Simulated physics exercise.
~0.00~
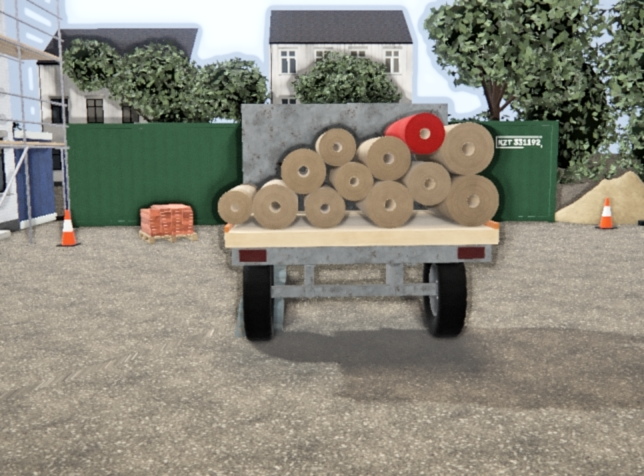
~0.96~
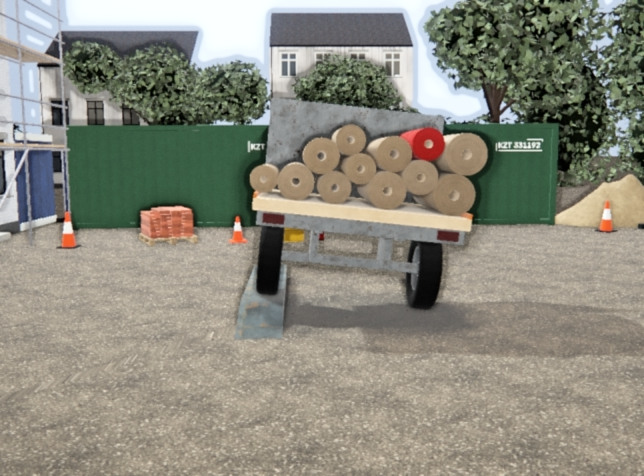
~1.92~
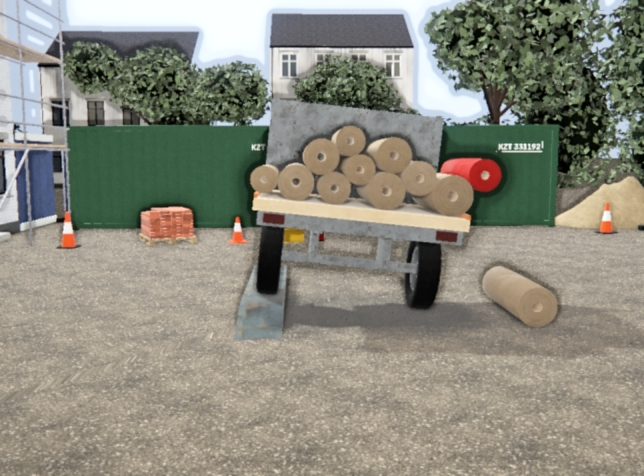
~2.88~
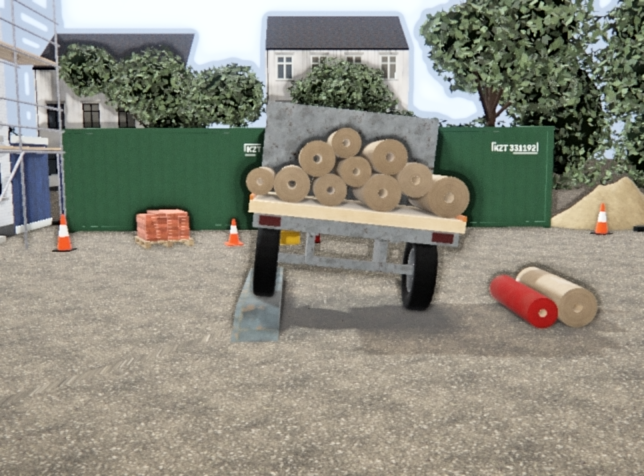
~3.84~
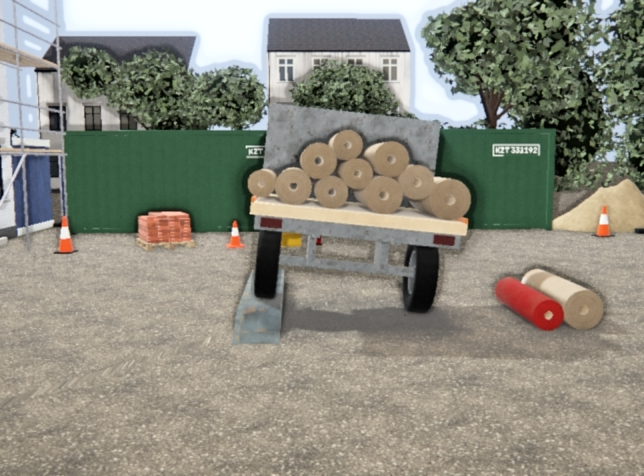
In a gravel yard, a flat trailer stands seen from behind, stacked with tan rolls and one red roll near the top right, their ends facing the viewer. Behind it are a green container, trees and houses, with orange cones and a pallet of bricks to the left. The trailer's left wheel goes up onto a concrete ramp, tilting the bed down to the right. A tan roll drops off the right side onto the gravel, and the red one follows over the edge. Finally both lie side by side on the ground while the rest stay aboard.
